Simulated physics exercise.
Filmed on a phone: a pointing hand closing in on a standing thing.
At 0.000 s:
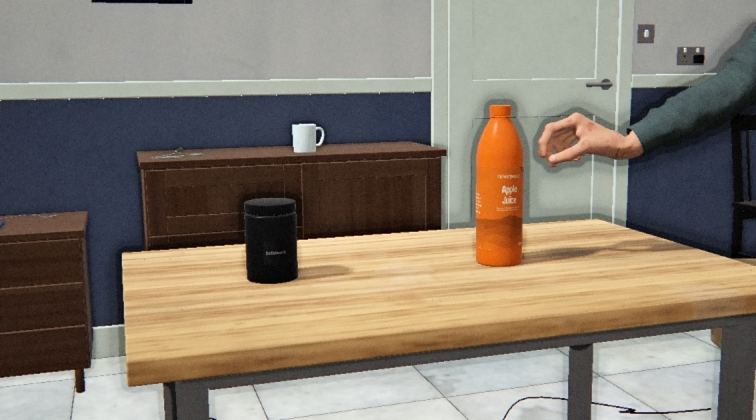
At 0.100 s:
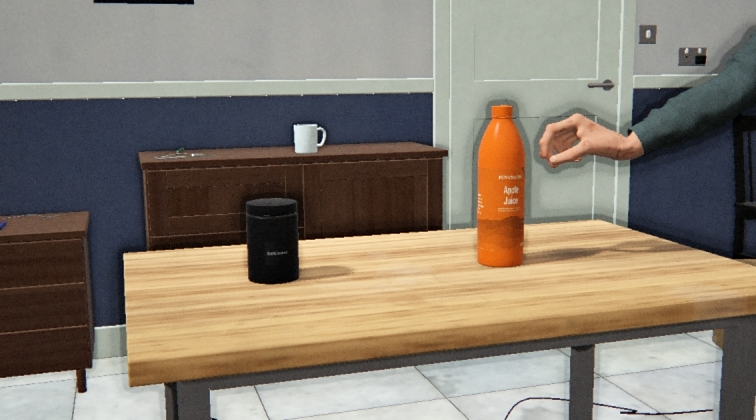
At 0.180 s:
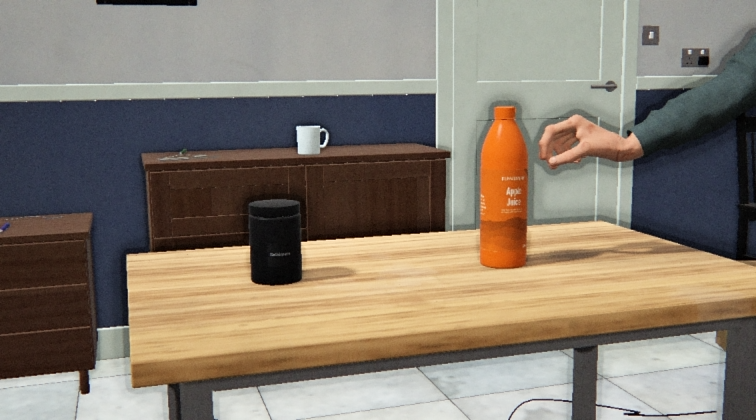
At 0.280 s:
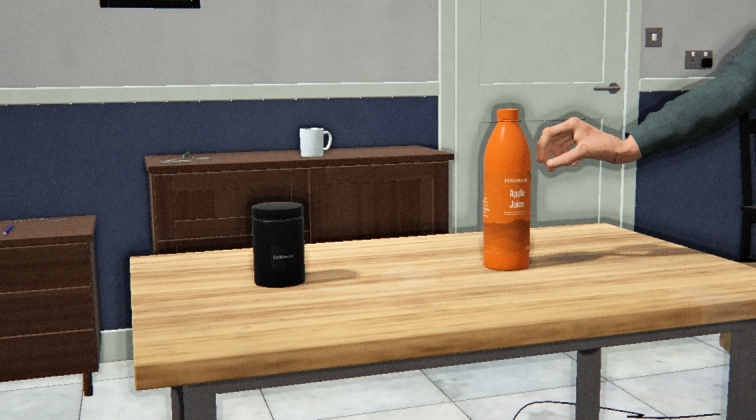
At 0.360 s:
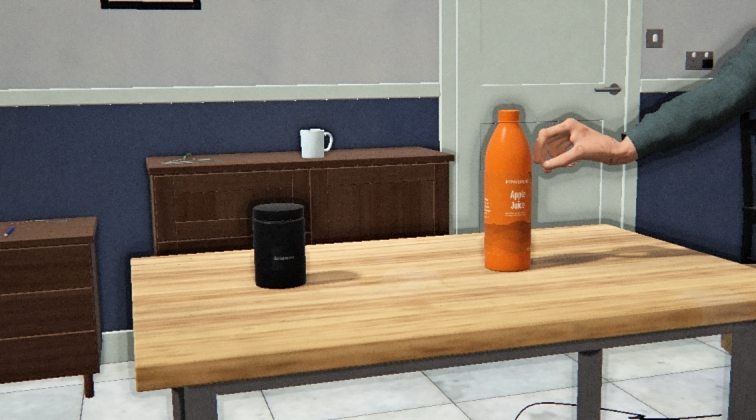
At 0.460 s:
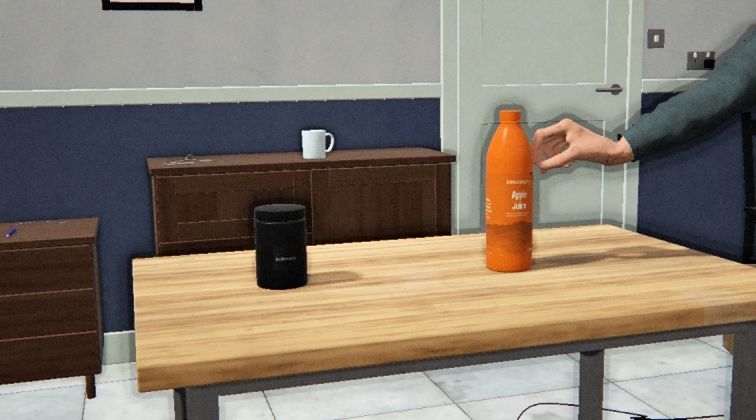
In a room with grey and navy walls and a pale door, a light wooden table is seen from slightly above its top. An orange bottle labelled apple juice stands right of centre and a black canister stands to the left, with a white mug on a brown cabinet behind. From the right, a hand in a dark green sleeve moves slightly closer to the bottle, while the camera drifts very slightly.
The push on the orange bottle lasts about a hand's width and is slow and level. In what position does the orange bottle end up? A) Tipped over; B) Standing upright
Option A: Tipped over.
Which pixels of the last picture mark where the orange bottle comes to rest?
Near pixel (408, 254).
By 1.26 s, orange bottle tilted by 29° near (472, 191).
By 1.46 s, orange bottle tilted by 65° near (430, 220).
When it is over (2.2 s), lying over on the table, orange bottle. End places, in pixels of the last picture, orange bottle near (408, 253).
